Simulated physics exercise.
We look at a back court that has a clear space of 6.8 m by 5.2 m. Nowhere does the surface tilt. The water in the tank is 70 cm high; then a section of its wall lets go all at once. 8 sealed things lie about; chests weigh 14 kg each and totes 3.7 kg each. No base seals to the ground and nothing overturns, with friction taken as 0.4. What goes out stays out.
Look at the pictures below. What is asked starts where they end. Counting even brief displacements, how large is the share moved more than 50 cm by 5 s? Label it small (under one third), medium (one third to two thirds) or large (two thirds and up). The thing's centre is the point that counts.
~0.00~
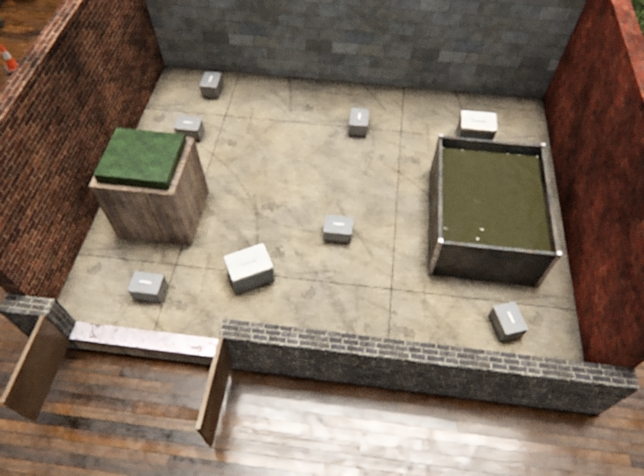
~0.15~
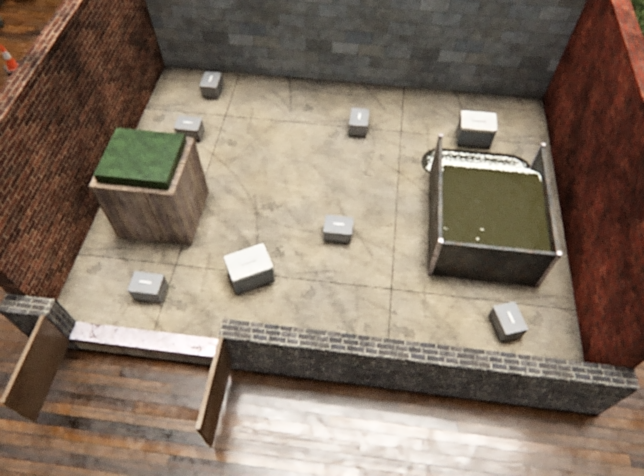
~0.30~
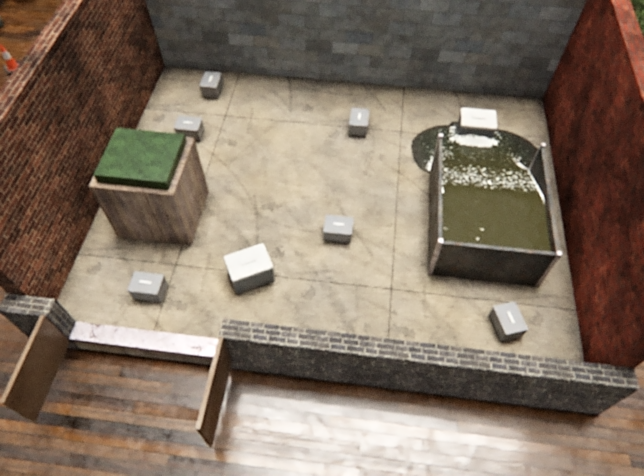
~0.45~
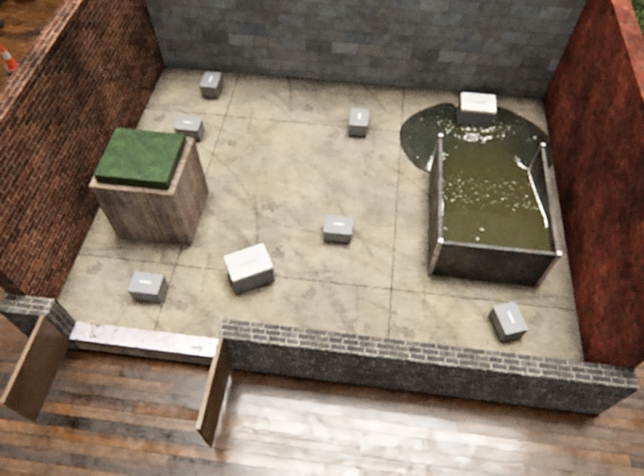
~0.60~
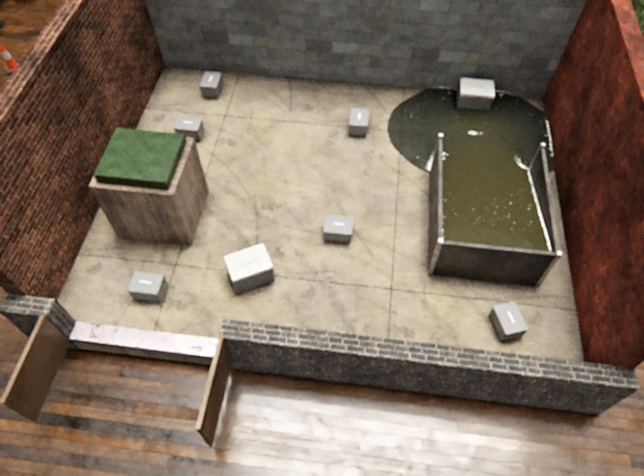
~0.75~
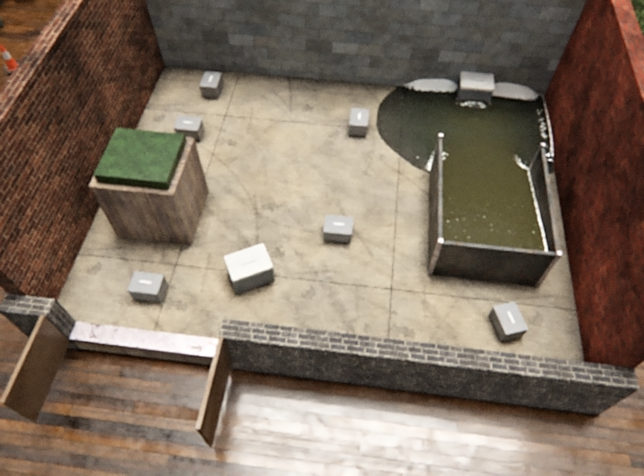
Medium.
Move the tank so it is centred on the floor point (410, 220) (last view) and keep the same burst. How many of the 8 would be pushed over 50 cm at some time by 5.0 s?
Then the count would be 5.
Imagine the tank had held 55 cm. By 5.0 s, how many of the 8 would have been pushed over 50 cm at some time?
So the tally would be 4.
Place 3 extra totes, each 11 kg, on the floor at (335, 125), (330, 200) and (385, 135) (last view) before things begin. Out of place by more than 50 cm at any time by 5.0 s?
In that order: Over, under, over.
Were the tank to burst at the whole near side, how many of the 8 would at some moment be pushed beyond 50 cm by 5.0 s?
That gives 4 of them.
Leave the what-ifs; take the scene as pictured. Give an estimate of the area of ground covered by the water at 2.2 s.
Near 11.5 m2 in all.
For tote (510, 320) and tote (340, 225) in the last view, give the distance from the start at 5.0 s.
Shifts in order: 10 cm; 0 cm.
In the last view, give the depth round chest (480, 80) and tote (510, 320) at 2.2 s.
34 and 0 cm.
After 1.1 s 1 of 8 are over 50 cm from their spots; 1 afloat.
After 2.2 s 1 of 8 are over 50 cm from their spots; 1 afloat.
After 3.5 s 4 of 8 are over 50 cm from their spots; 2 afloat.
After 5.0 s 4 of 8 are over 50 cm from their spots, and 4 have been at some point; 2 afloat.
